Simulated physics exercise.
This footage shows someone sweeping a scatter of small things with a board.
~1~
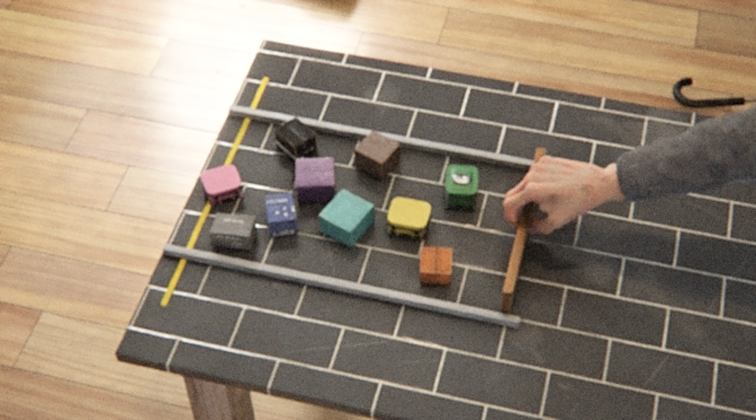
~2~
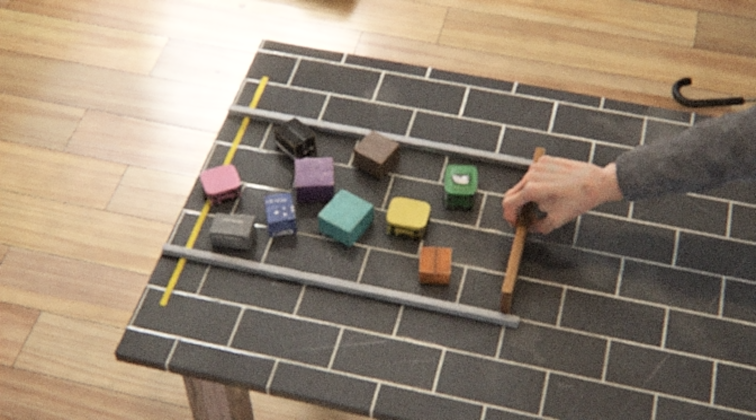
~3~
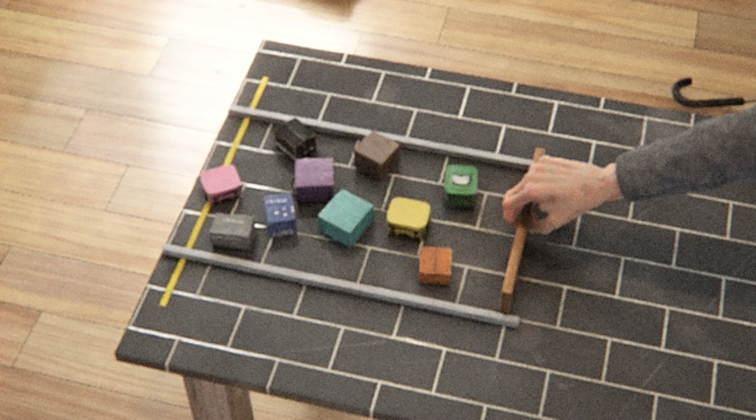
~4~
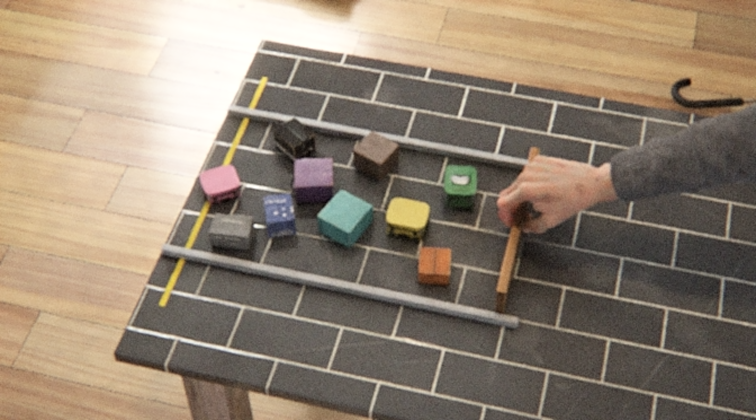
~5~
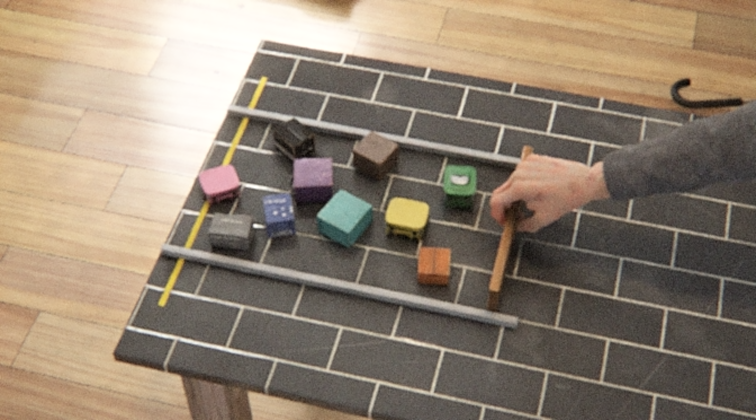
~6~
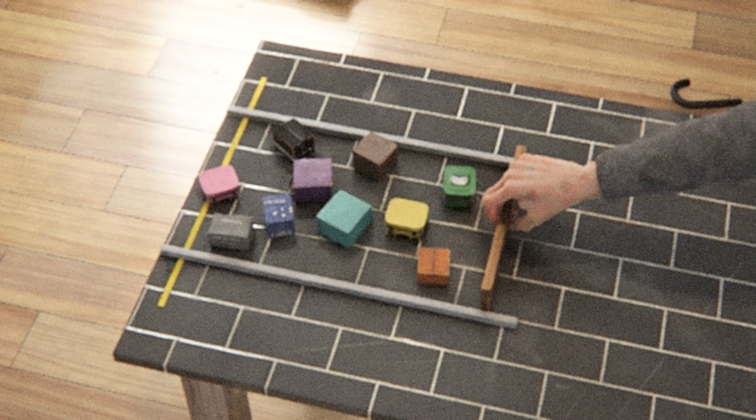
A hand slides a wooden board slightly left between two grey rails, toward scattered small coloured blocks that stay almost still.
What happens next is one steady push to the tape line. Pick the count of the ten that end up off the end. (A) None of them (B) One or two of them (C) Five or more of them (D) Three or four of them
Five or more of them.
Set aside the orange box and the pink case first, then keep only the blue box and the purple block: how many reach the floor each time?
5 for the first case, 5 for the second.
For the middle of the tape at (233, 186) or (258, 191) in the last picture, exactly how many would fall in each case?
Taking the two tries in order, the numbers are 7 and 4.
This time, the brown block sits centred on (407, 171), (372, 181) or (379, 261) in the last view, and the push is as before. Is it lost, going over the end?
Taking the places in the order given: It drops, it drops, it drops.
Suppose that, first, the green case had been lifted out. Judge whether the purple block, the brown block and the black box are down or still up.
In that case the purple block goes off the edge, the brown block stays where it is, the black box goes off the edge.
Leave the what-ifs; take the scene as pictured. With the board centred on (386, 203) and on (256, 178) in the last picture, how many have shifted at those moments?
First 5 and then 10.
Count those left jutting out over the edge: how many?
The number would be 3.
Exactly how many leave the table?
Result - number fallen: 7.
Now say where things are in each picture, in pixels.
The first frame shows pink case (222, 186); grey box (234, 232); black box (296, 140); board (524, 229); tape (219, 182).
The second frame shows grey box (233, 231); yellow case (408, 219).
The third frame shows black box (296, 140); orange box (435, 266).
The fourth frame shows pink case (221, 186); turquoise block (345, 219).
The fifth frame shows grey box (232, 232); purple block (314, 181).
The sixth frame shows pink case (220, 186); grey box (232, 232); black box (294, 141); board (504, 227); tape (217, 183).
A little later, none off yet; pink case at rest near (220, 186); grey box at rest near (232, 232); black box at rest near (294, 141).
Next, none off yet; pink case at rest near (220, 186); grey box shifted about its own width near (204, 233); black box shifted about its own width near (270, 133).
Later still, one off so far; pink case tilted well over near (173, 191); grey box dropping near (150, 337); black box tilted well over near (202, 121).
When it is over, the number that fall off is five or more; down, brown block, turquoise block, purple block, blue box, black box, grey box and pink case.
